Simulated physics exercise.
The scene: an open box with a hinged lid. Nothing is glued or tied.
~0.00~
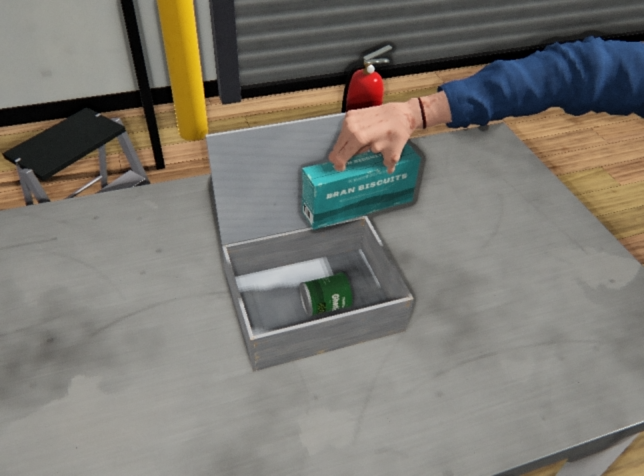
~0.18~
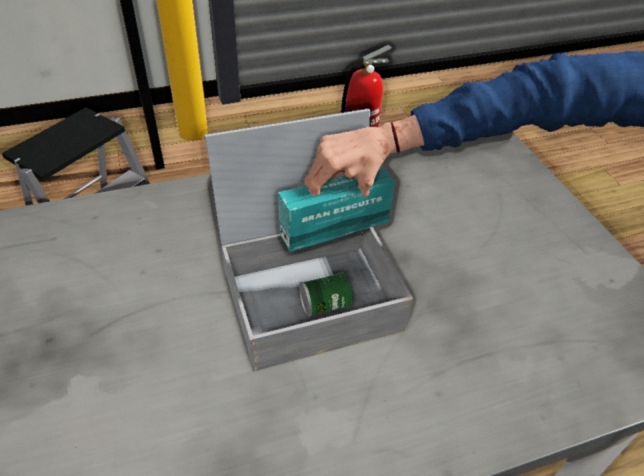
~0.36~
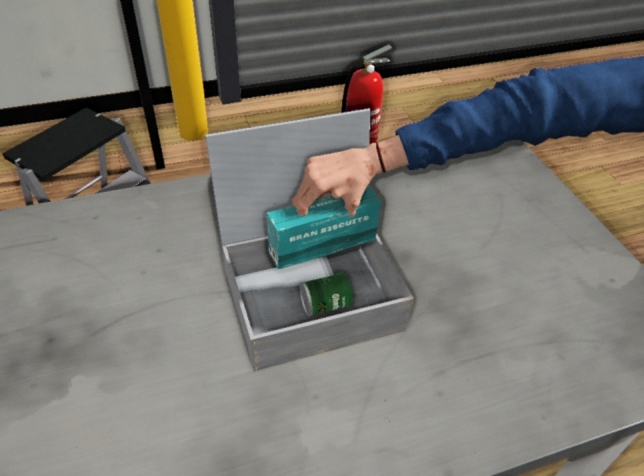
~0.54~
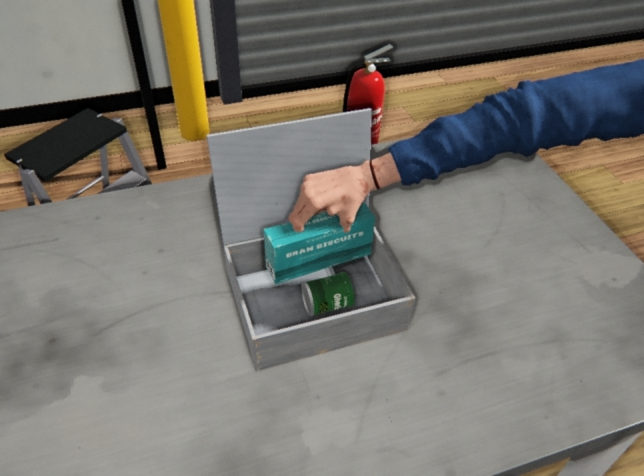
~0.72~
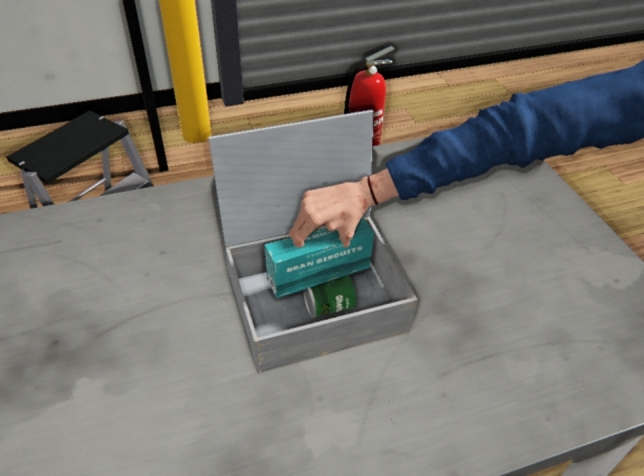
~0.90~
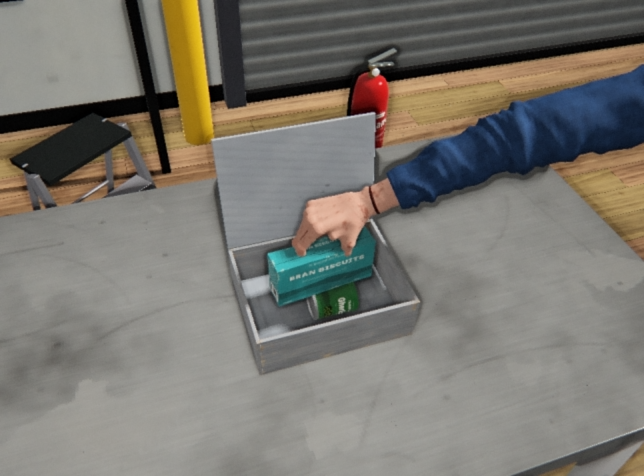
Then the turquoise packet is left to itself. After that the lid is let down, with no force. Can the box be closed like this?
Outcome: The lid sits on the rim.
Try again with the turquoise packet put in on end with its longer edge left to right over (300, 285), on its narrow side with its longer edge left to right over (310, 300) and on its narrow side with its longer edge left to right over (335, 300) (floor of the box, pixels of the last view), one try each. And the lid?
In the first case it stays ajar; in the second case it sits on the rim; in the third case it shuts flat.
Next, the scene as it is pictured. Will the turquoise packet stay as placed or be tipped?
It tips.
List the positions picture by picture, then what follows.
Still above its spot; turquoise packet (360, 185); green tin (325, 294), in the first frame.
Still above its spot; turquoise packet (336, 208); green tin (325, 294), in the second frame.
Still above its spot; turquoise packet (324, 227); green tin (326, 294), in the third frame.
Still above its spot; turquoise packet (320, 243); green tin (327, 294), in the fourth frame.
Still above its spot; turquoise packet (320, 257); green tin (329, 296), in the fifth frame.
Put in, still held; turquoise packet (322, 265); green tin (332, 298), in the sixth frame.
After 1.30 s, turquoise packet on its side near (310, 273); green tin shifted a little.
After 2.20 s, lid 78° above the rim; turquoise packet on its side near (310, 278); green tin shifted about its own width.
After 2.70 s, lid 40° above the rim; turquoise packet on its side near (310, 278); green tin shifted about its own width.
After 3.00 s, lid 9° above the rim; turquoise packet on its side near (310, 278); green tin shifted about its own width.
In the end (3.9 s), lid shut; toppled in the box, turquoise packet; moved from the start, green tin. At the end, from the last picture's camera, turquoise packet near (310, 278).
